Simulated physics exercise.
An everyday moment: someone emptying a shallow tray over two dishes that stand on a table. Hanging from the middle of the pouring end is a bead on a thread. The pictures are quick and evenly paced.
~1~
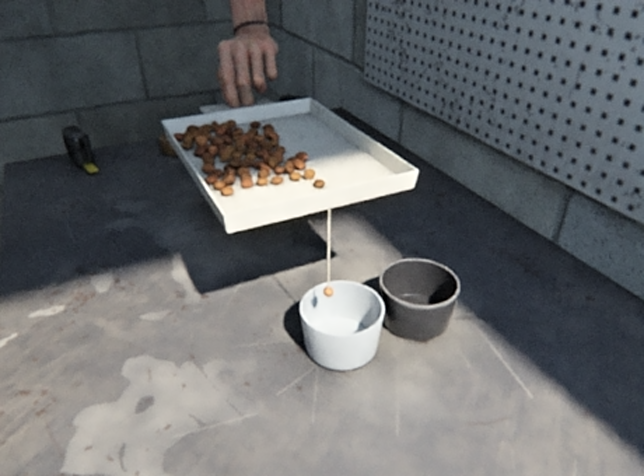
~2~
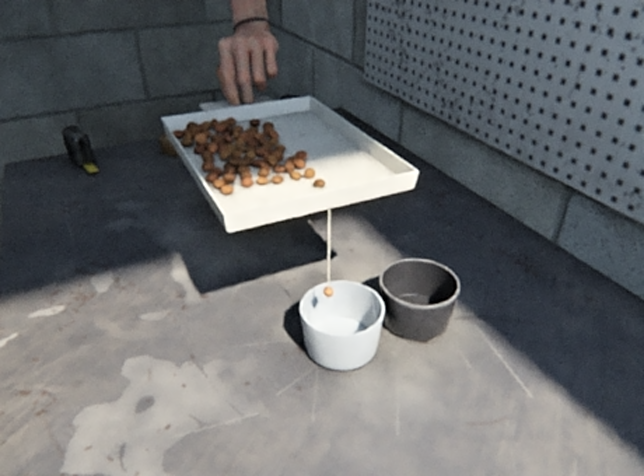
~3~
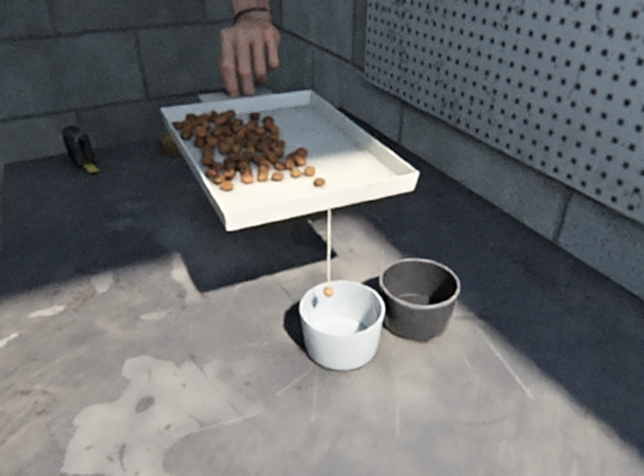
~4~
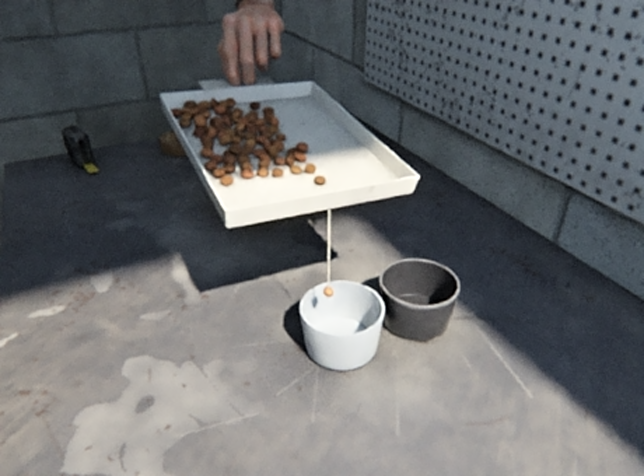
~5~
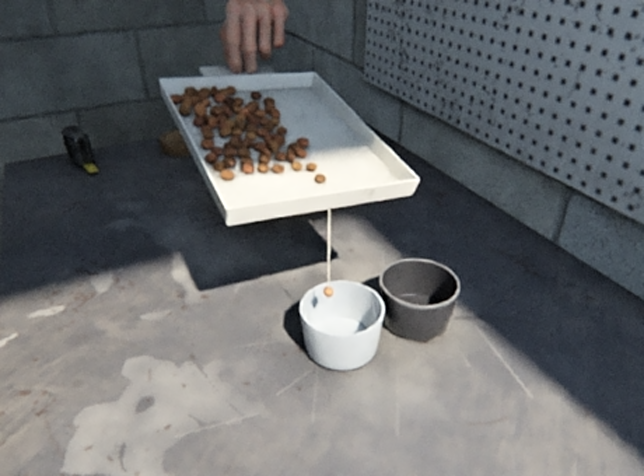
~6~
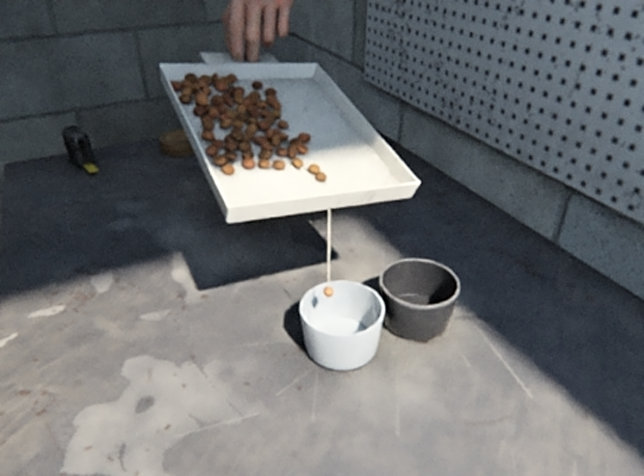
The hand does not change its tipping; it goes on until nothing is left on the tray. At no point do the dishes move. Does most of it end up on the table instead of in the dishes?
No, most of it goes into the dishes.
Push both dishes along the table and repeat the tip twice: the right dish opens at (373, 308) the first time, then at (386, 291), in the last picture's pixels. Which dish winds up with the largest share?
For the first placement, the right-side one; for the second placement, the right-side one.
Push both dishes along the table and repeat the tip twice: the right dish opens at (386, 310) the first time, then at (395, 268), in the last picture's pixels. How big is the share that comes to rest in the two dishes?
Respectively 50 percent and 40 percent.
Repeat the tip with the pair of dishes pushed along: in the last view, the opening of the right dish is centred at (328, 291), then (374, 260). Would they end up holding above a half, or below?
Result - try one, below the halfway mark; try two, below the halfway mark.
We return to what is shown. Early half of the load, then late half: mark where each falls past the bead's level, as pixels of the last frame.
Around (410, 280) first; around (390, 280) second.
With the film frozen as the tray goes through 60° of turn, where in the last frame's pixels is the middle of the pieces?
The middle of the pieces sits at roughly (371, 183).
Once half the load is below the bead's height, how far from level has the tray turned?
Somewhere around 105 degrees.
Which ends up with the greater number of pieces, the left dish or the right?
The one to the right.
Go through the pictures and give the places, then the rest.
In the first frame, corners of the pouring end near (226, 213) and (415, 170), level; middle of the load near (241, 150), bits of dog kibble; left dish near (362, 348); right dish near (441, 319); bead on its thread near (328, 292).
In the second frame, corners of the pouring end near (226, 213) and (415, 170), level; middle of the load near (241, 148).
In the third frame, corners of the pouring end near (227, 211) and (416, 172), tipped barely, lowest at the right corner; middle of the load near (241, 142).
In the fourth frame, corners of the pouring end near (228, 209) and (416, 175), tipped a little, lowest at the right corner; middle of the load near (241, 134).
In the fifth frame, corners of the pouring end near (229, 207) and (417, 178), tipped a little, lowest at the right corner; middle of the load near (242, 125).
In the sixth frame, corners of the pouring end near (230, 205) and (417, 181), tipped clearly, lowest at the right corner; middle of the load near (243, 117); left dish near (362, 348); right dish near (441, 319).
Shortly afterwards, tray tipped steeply; all but a few on the tray; a little in the air.
Next, tray tipped right over; near half on the tray; only a few in the left dish; near a quarter in the right dish; a little outside both; a little in the air.
Some moments later, tray tipped past a quarter turn; a little in the left dish; near half in the right dish; near a third outside both.
In the end, tray tipped past a quarter turn; a little in the left dish; near half in the right dish; near a third outside both.
